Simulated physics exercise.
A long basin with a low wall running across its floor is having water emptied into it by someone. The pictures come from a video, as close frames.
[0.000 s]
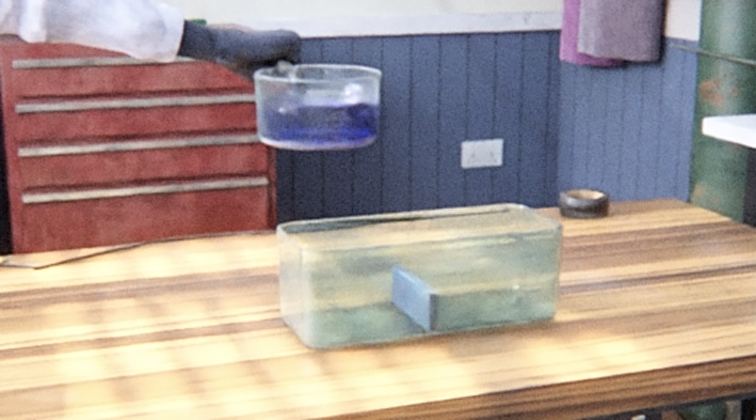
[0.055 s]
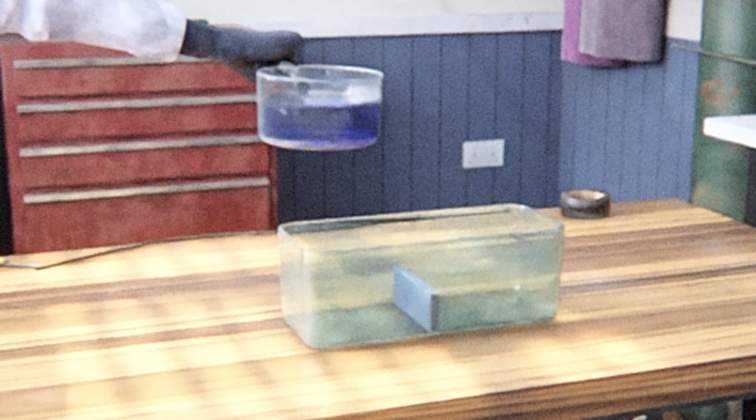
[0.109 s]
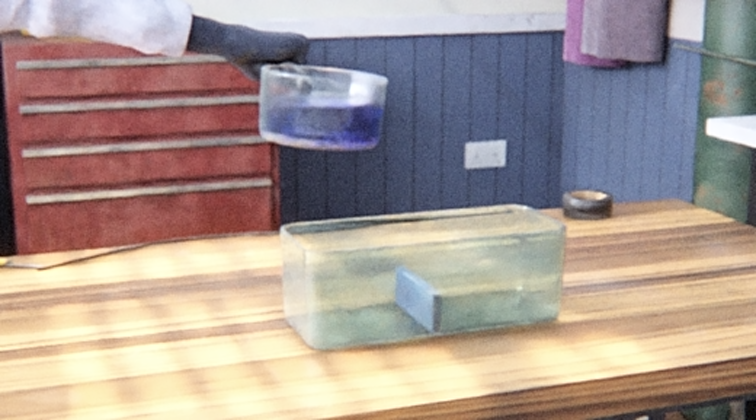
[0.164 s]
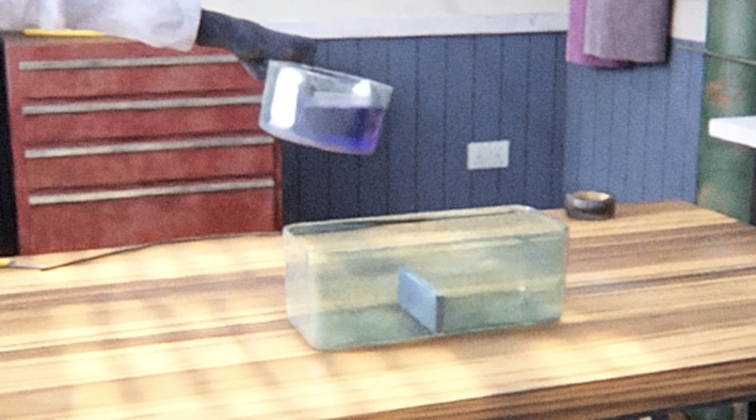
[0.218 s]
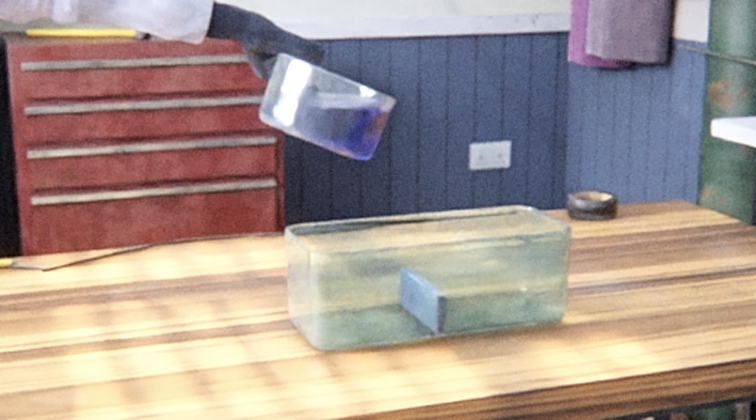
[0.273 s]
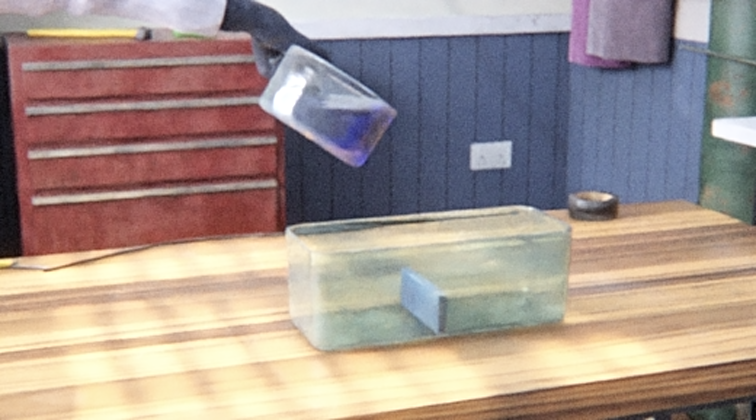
A gloved hand tilting a round clear dish of purple-blue liquid steadily to the right above a long glass basin on a striped wooden table.
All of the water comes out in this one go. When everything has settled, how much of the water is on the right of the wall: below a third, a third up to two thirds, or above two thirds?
Middle band.
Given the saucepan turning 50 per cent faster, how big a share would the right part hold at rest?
It comes to some 30 per cent.
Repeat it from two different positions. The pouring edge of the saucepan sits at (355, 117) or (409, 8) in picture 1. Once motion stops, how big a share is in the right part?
One after the other: 5 %, 90 %.
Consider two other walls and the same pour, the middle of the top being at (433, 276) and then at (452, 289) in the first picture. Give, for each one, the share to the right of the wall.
Try 1: About 15 percent; try 2: About 15 percent.
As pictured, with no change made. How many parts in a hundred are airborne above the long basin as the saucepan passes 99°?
I'd reckon some 45 per cent.
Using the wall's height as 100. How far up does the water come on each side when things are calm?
I'd say about 40 for the left and about 30 for the right.
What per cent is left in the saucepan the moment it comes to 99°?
It still holds around 30 per cent there.
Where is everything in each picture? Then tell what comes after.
Tilt 0°; pouring edge (376, 72); surface from (260, 101) to (372, 95); the long basin's rim runs from (289, 240) to (542, 217); the wall's top is at (414, 280), in the first picture.
Tilt 2°; pouring edge (378, 74); surface from (261, 101) to (373, 96), in the second picture.
Tilt 6°; pouring edge (382, 80); surface from (264, 102) to (376, 98), in the third picture.
Tilt 14°; pouring edge (387, 89); surface from (266, 103) to (380, 100), in the fourth picture.
Tilt 23°; pouring edge (391, 100); surface from (266, 102) to (385, 102), in the fifth picture.
Tilt 35°; pouring edge (391, 114); surface from (265, 99) to (387, 104), in the sixth picture.
A moment on, the saucepan is tipped on its side and 28 per cent is still to pour, 5 is left of the wall and 21 right of it.
Next, the saucepan is tipped right over and 4 per cent is still to pour, 42 is left of the wall and 46 right of it.
Then the saucepan is tipped right over and 0 per cent is still to pour, 52 is left of the wall and 46 right of it.
Later the saucepan is tipped right over and 0 per cent is still to pour, 53 is left of the wall and 46 right of it.
In the end 53 per cent lies left of the wall, 46 right of it and 1 outside.
